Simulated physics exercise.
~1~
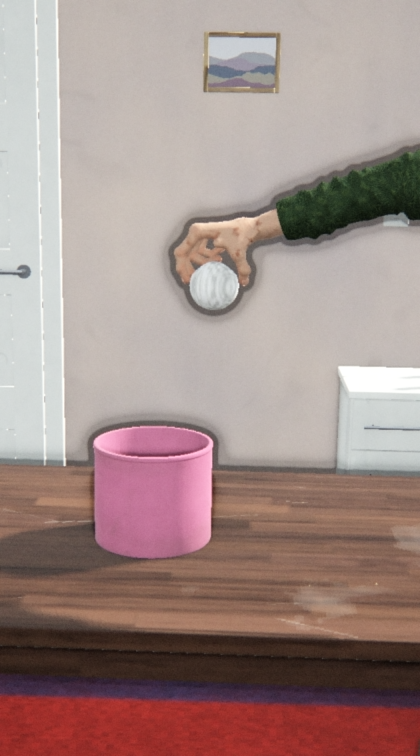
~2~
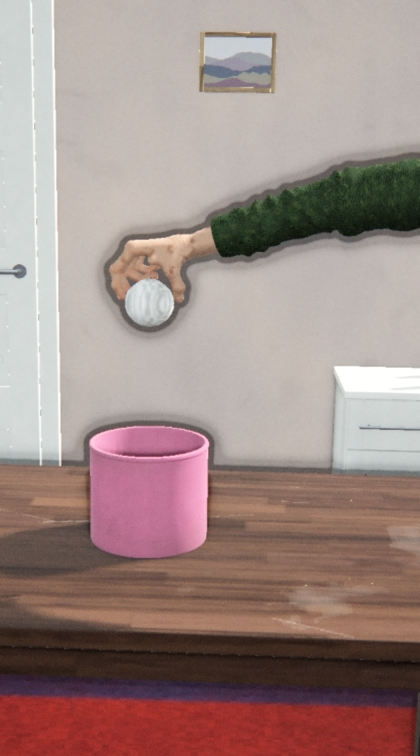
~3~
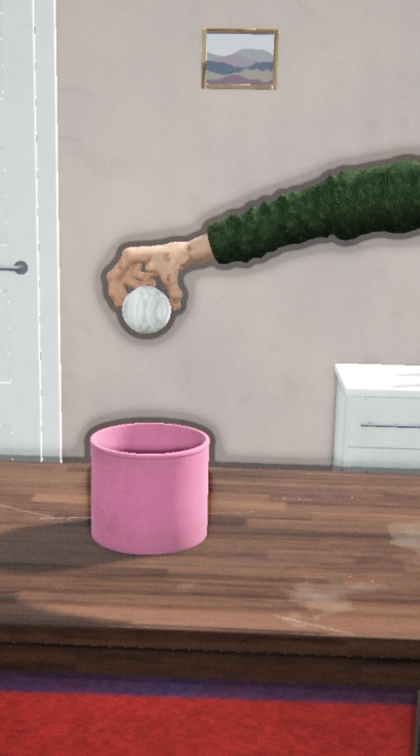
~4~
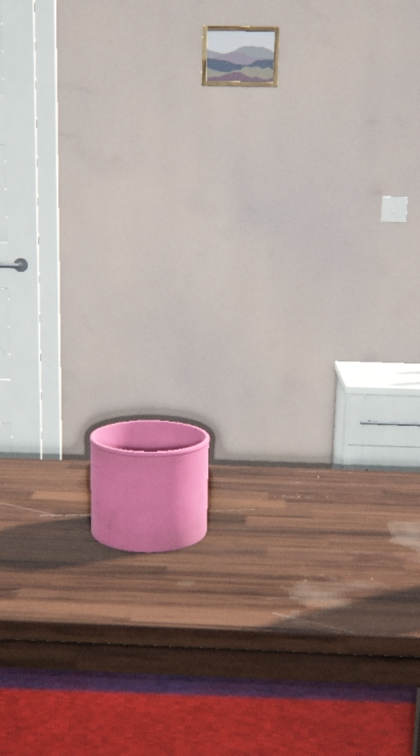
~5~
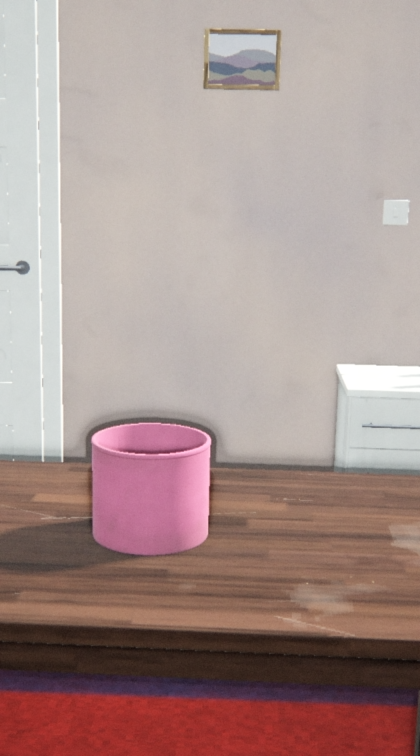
In a room, a hand moves a white ball left above a pink container and drops it inside.
